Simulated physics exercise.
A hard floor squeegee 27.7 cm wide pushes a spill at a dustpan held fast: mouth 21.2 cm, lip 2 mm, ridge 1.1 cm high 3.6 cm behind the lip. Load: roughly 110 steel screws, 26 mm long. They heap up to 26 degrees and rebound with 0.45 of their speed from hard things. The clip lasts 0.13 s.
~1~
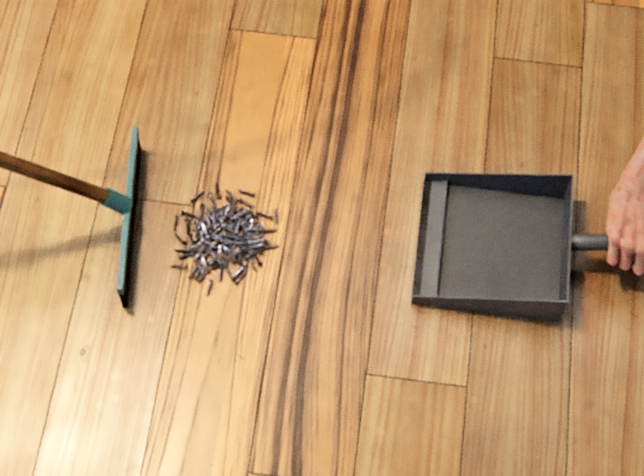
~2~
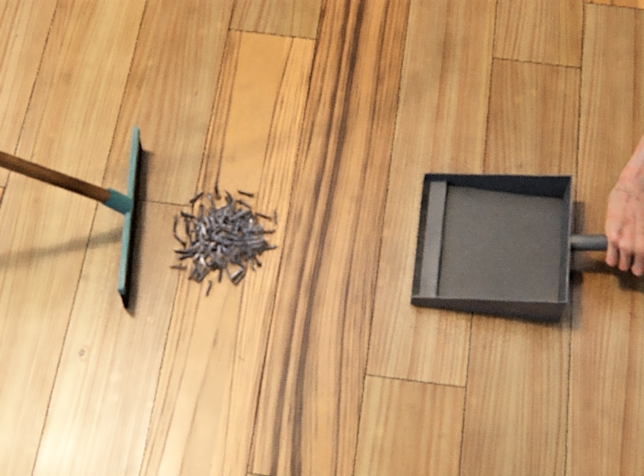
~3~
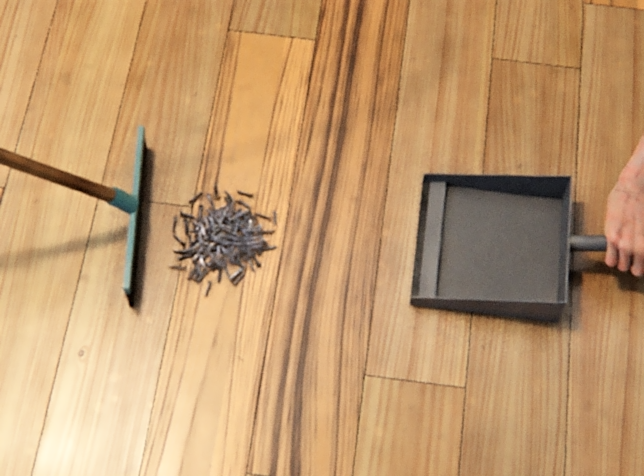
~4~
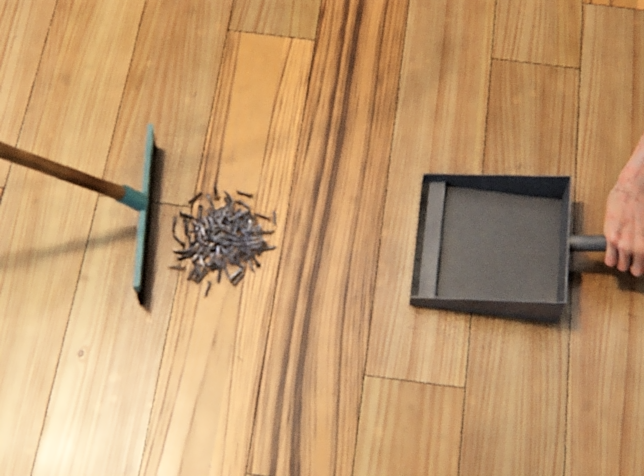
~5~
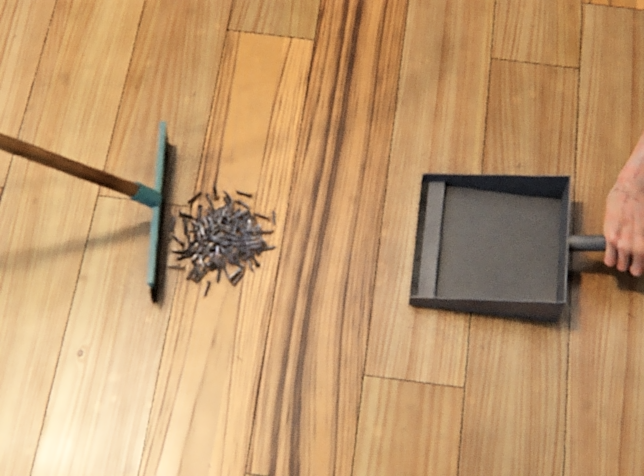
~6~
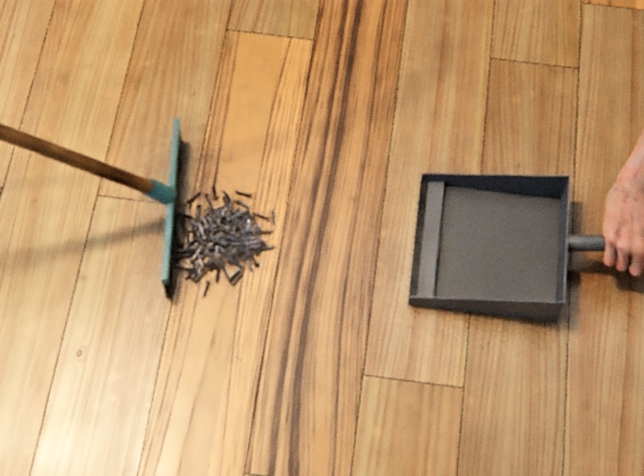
A teal squeegee slides right to the edge of a pile of small metal pieces.
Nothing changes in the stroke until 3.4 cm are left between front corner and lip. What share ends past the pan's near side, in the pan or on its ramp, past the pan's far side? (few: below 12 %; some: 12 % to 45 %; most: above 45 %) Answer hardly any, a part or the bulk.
Past the pan's near side: Hardly any; in the pan or on its ramp: A part; past the pan's far side: A part.
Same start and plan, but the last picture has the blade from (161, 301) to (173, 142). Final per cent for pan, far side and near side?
Pan 20, far 0, near 15.
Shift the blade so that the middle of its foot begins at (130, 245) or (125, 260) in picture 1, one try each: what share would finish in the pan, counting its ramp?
Some 30 and 25 per cent.
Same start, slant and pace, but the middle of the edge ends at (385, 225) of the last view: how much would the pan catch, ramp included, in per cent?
About 30 per cent.
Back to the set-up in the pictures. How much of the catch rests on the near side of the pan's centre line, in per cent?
About 20 per cent.
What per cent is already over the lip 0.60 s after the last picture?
About 25 per cent by then.
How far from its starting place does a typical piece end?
About 30 cm.
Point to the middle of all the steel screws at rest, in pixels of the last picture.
Near (413, 211).
Then, 0.20 s after the last picture, middle of the blade 21 cm from the lip; 0 % over the lip, far side 0 %, near side 5 %.
Then, 0.34 s after the last picture, middle of the blade 10 cm from the lip; 0 % over the lip, far side 10 %, near side 5 %.
Then, 0.60 s after the last picture, middle of the blade 5 cm from the lip; 25 % over the lip, far side 20 %, near side 5 %.
In the end, near side 5 %, pan 25 %, far side 20 %, in front of the lip or behind the blade 50 %.
